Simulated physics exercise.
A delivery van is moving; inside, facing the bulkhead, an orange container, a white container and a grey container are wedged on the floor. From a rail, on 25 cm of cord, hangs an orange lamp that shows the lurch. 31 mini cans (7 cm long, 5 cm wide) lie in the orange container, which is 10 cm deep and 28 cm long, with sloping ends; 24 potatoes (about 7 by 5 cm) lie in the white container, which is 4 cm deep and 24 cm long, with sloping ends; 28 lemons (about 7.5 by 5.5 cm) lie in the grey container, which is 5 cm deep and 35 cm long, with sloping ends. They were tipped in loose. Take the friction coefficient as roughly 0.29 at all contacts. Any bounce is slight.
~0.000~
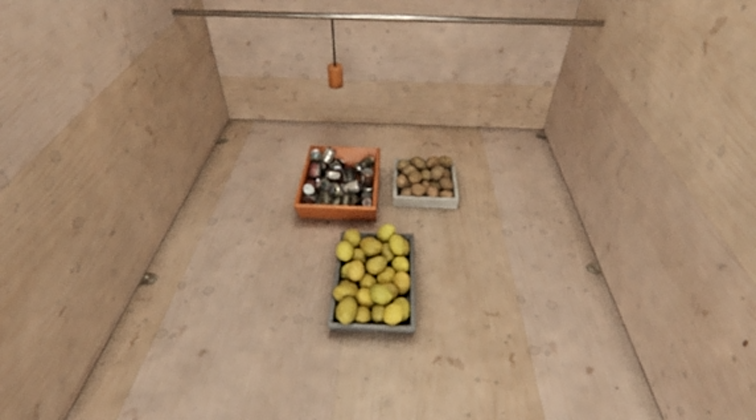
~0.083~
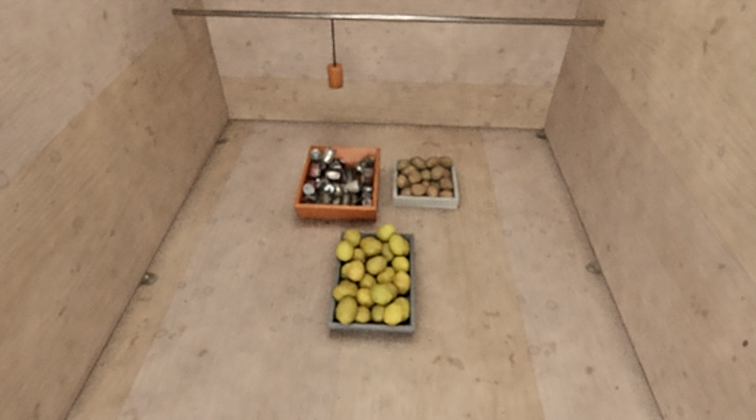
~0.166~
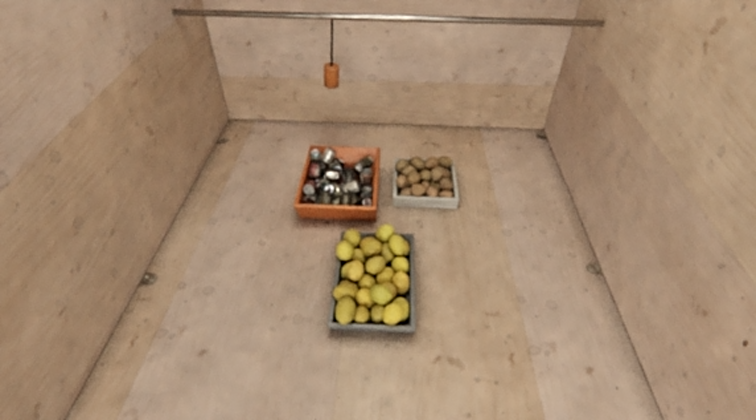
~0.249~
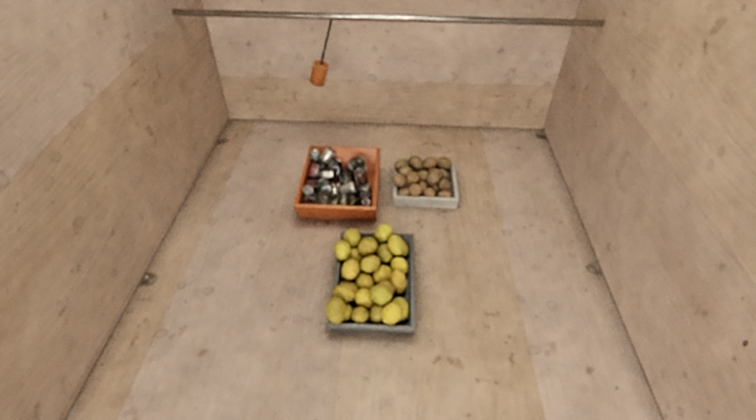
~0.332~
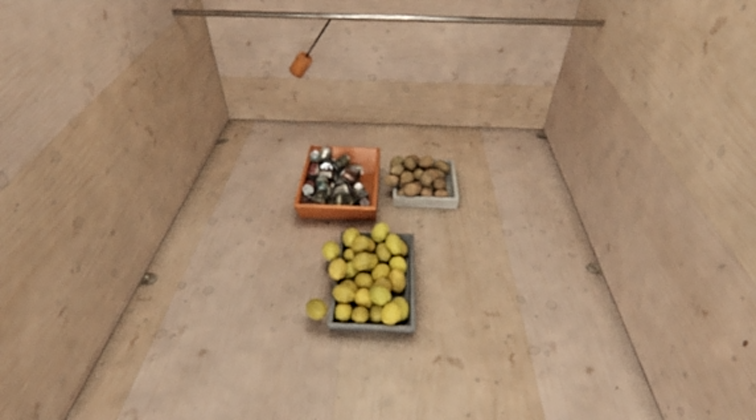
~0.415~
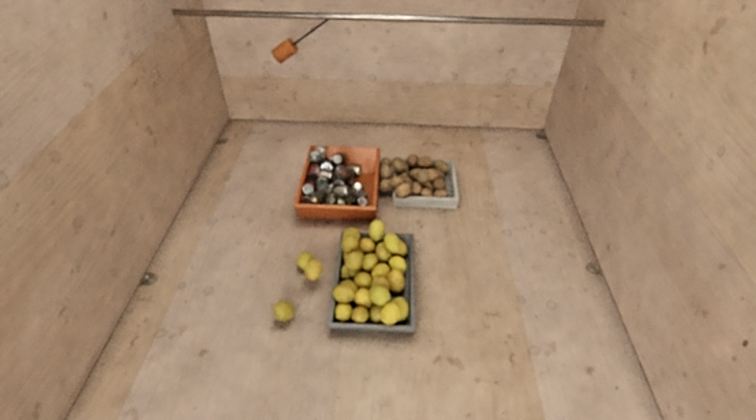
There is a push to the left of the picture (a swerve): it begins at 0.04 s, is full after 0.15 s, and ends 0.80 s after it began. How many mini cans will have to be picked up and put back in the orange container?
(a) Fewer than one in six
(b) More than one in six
(a) Fewer than one in six.
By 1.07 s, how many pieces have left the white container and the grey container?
The white container is at about 8 and the grey container at about 8.
After 0.58 s, orange container 31 in, 0 out, white container 18 in, 6 out and grey container 22 in, 6 out.
After 0.78 s, orange container 30 in, 1 out, white container 16 in, 8 out and grey container 22 in, 6 out.
After 1.07 s, orange container 30 in, 1 out, white container 16 in, 8 out and grey container 21 in, 7 out.
Final count (at 1.44 s), orange container 30 in, 1 out, white container 16 in, 8 out and grey container 21 in, 7 out. Asked share, 1 of 31, 3 per cent.
